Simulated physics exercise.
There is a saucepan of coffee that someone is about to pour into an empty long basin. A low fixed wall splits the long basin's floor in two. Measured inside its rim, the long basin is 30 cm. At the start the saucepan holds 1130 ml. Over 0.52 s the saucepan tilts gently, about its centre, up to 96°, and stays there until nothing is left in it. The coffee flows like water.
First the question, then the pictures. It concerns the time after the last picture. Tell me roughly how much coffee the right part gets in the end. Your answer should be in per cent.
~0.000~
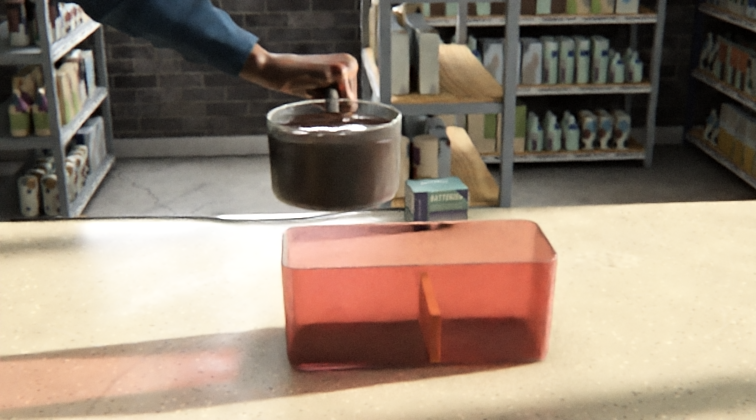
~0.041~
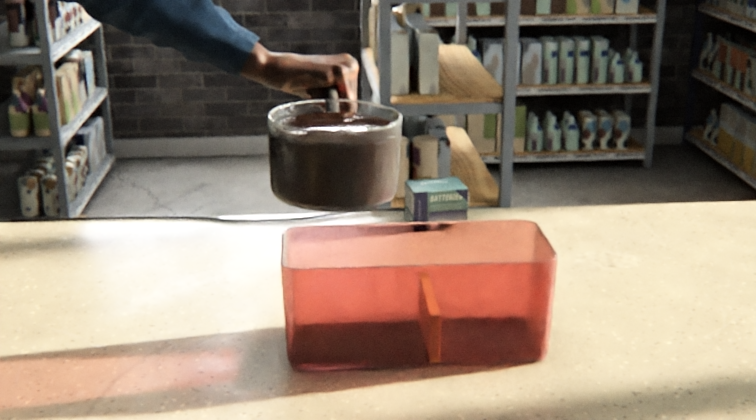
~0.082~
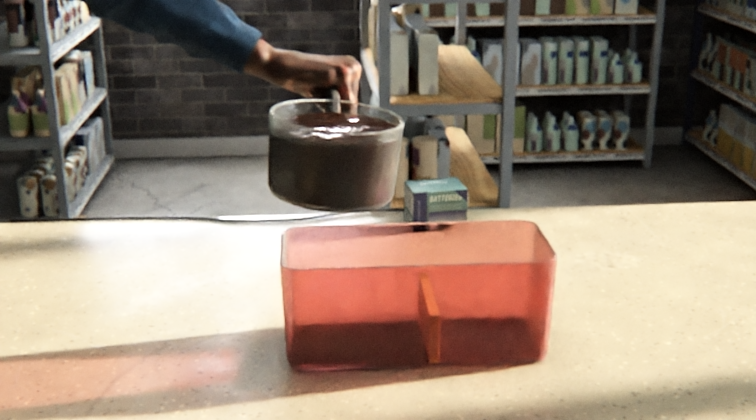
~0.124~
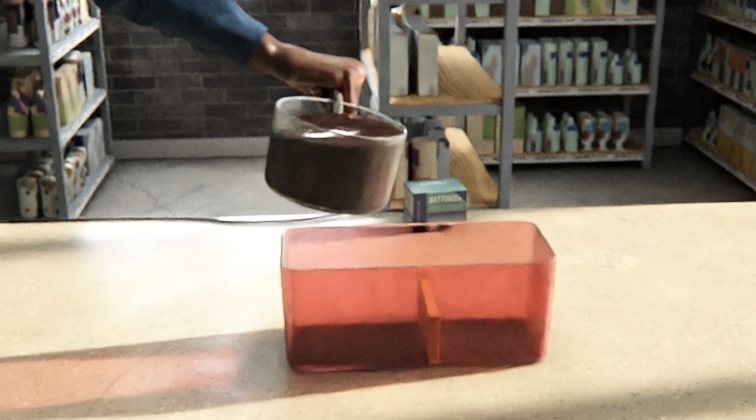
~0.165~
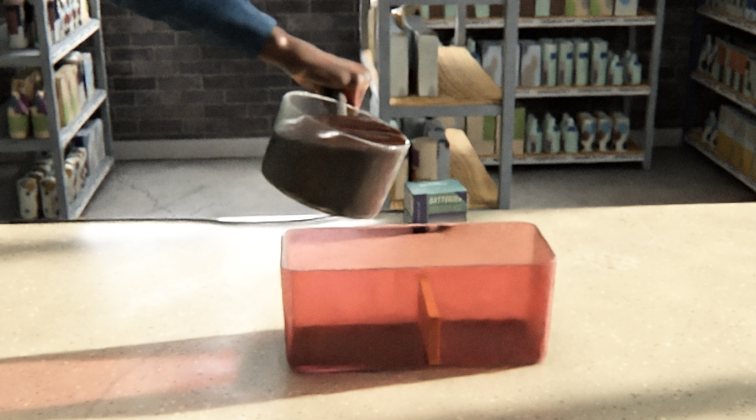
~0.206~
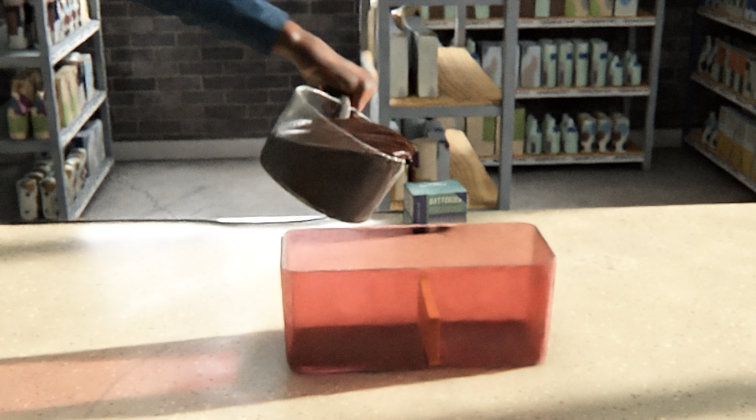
It gets about 55 per cent.
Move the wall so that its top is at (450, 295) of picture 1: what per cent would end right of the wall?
That would be about 35 in a hundred, I'd say.
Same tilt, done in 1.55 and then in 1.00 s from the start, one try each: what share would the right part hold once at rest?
First 80, then 80 per cent.
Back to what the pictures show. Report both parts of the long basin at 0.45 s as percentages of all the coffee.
About 1 left, about 26 right.
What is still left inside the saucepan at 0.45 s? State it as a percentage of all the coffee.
Around 40 in a hundred.
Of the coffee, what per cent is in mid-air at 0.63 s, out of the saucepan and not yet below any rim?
Near 12 per cent, I'd say.
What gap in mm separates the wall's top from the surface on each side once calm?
Left side: Around 38 mm. Right side: Around 20 mm.
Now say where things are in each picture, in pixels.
In the first picture, tilt 0°; pouring edge (399, 115); surface from (271, 128) to (397, 125); the long basin's rim runs from (283, 249) to (547, 240); the wall's top is at (429, 294).
In the second picture, tilt 1°; pouring edge (400, 117); surface from (272, 127) to (397, 126).
In the third picture, tilt 6°; pouring edge (402, 123); surface from (273, 126) to (398, 127).
In the fourth picture, tilt 13°; pouring edge (405, 132); surface from (274, 126) to (402, 131).
In the fifth picture, tilt 22°; pouring edge (407, 144); surface from (274, 132) to (407, 135).
In the sixth picture, tilt 33°; pouring edge (408, 158); surface from (270, 137) to (410, 150); 3 per cent is over the edge.
Then, 0.45 s in, the tilt is 92° and 41 per cent is still to pour, 1 is left of the wall and 27 right of it.
Then, 0.63 s in, the tilt is 96° and 13 per cent is still to pour, 11 is left of the wall and 64 right of it.
Then, 0.82 s in, the tilt is 96° and 4 per cent is still to pour, 22 is left of the wall and 48 right of it.
Then, 1.02 s in, the tilt is 96° and 1 per cent is still to pour, 32 is left of the wall and 59 right of it.
Finally, 39 per cent lies left of the wall, 55 right of it and 6 outside.
